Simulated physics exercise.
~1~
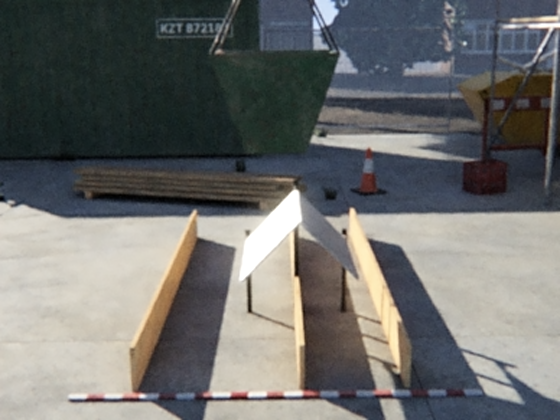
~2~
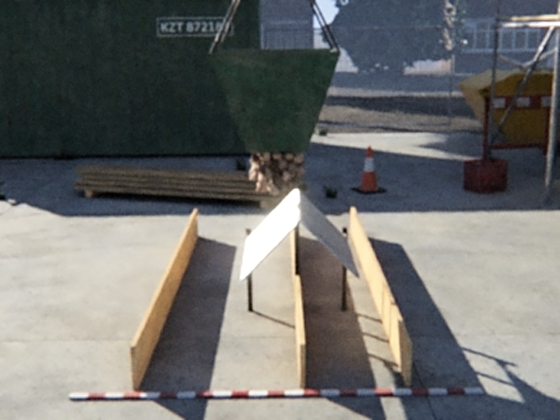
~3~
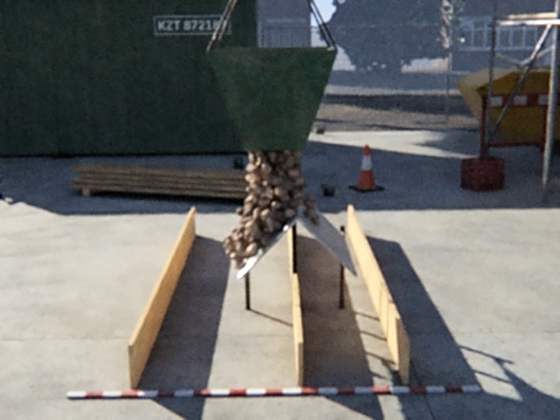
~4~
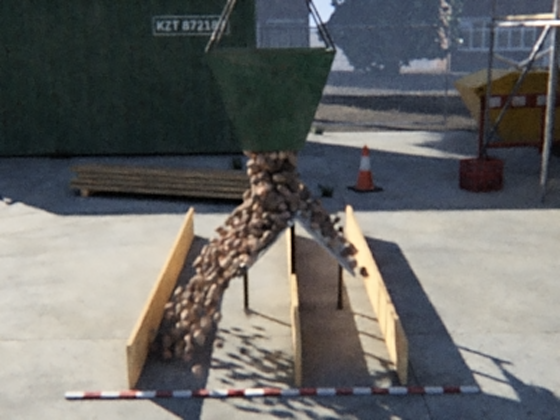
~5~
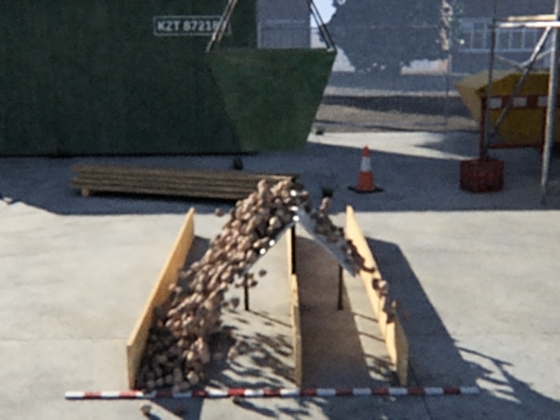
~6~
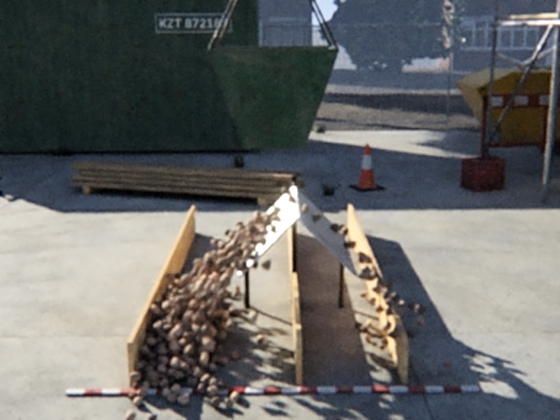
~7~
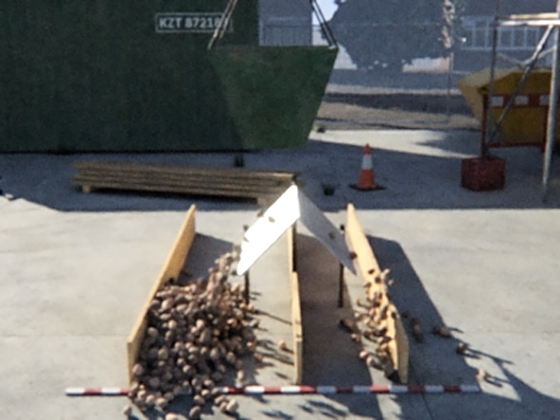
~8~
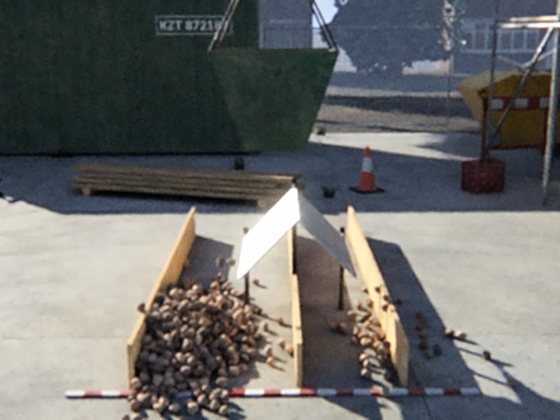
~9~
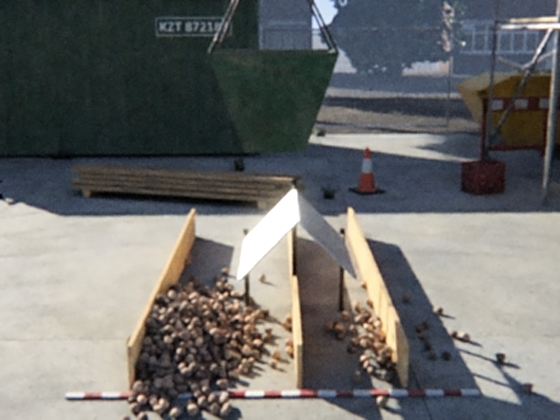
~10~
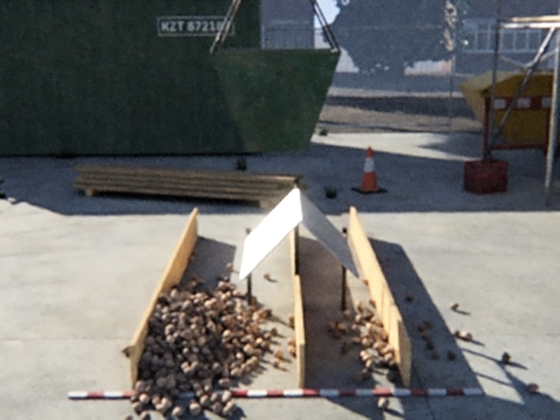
Green hopper dropping rounded cobbles onto a peaked steel plate, most sliding into the left bay, fewer right, some rolling beyond.
